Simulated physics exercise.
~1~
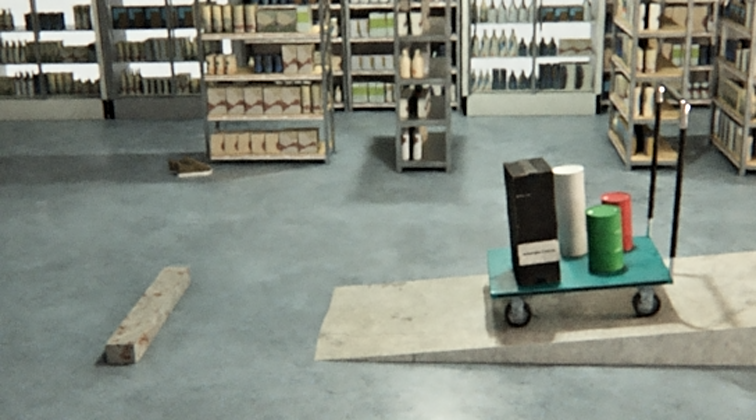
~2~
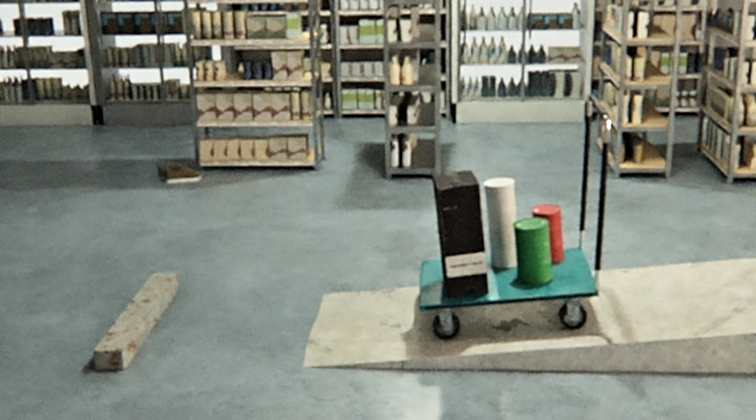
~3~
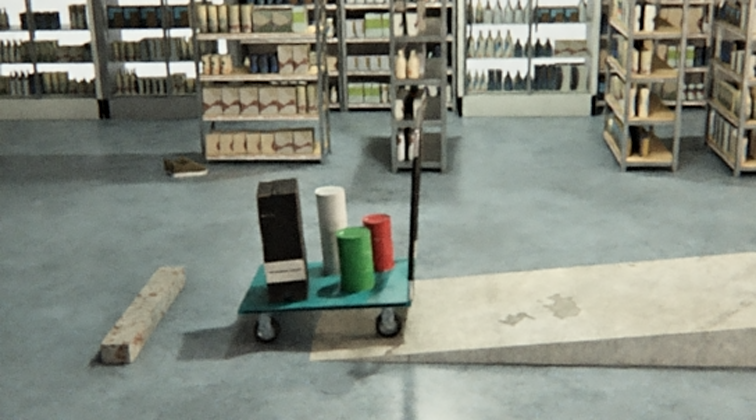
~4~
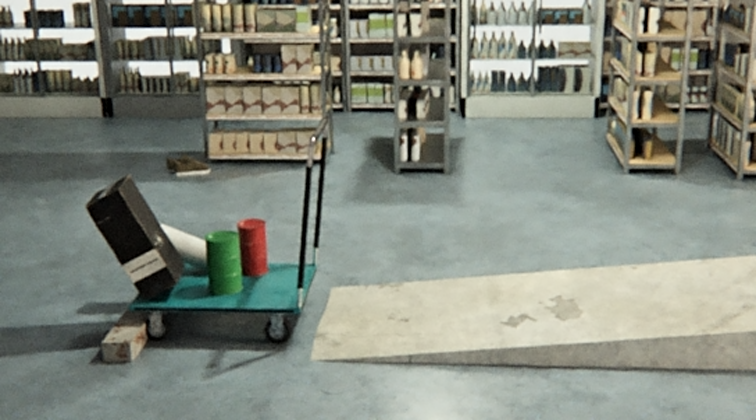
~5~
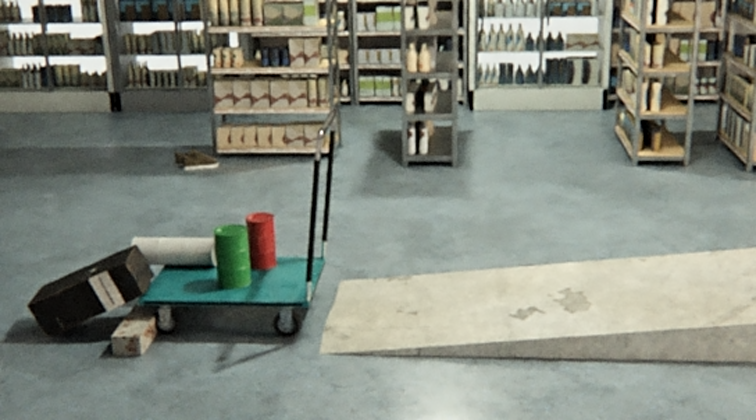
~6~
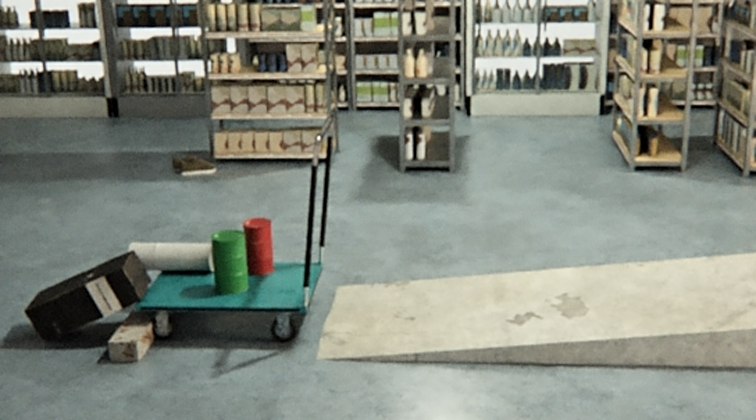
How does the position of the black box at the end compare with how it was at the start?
At the start the black box stood upright on the trolley, but by the end it was lying on its side off the front of the trolley.
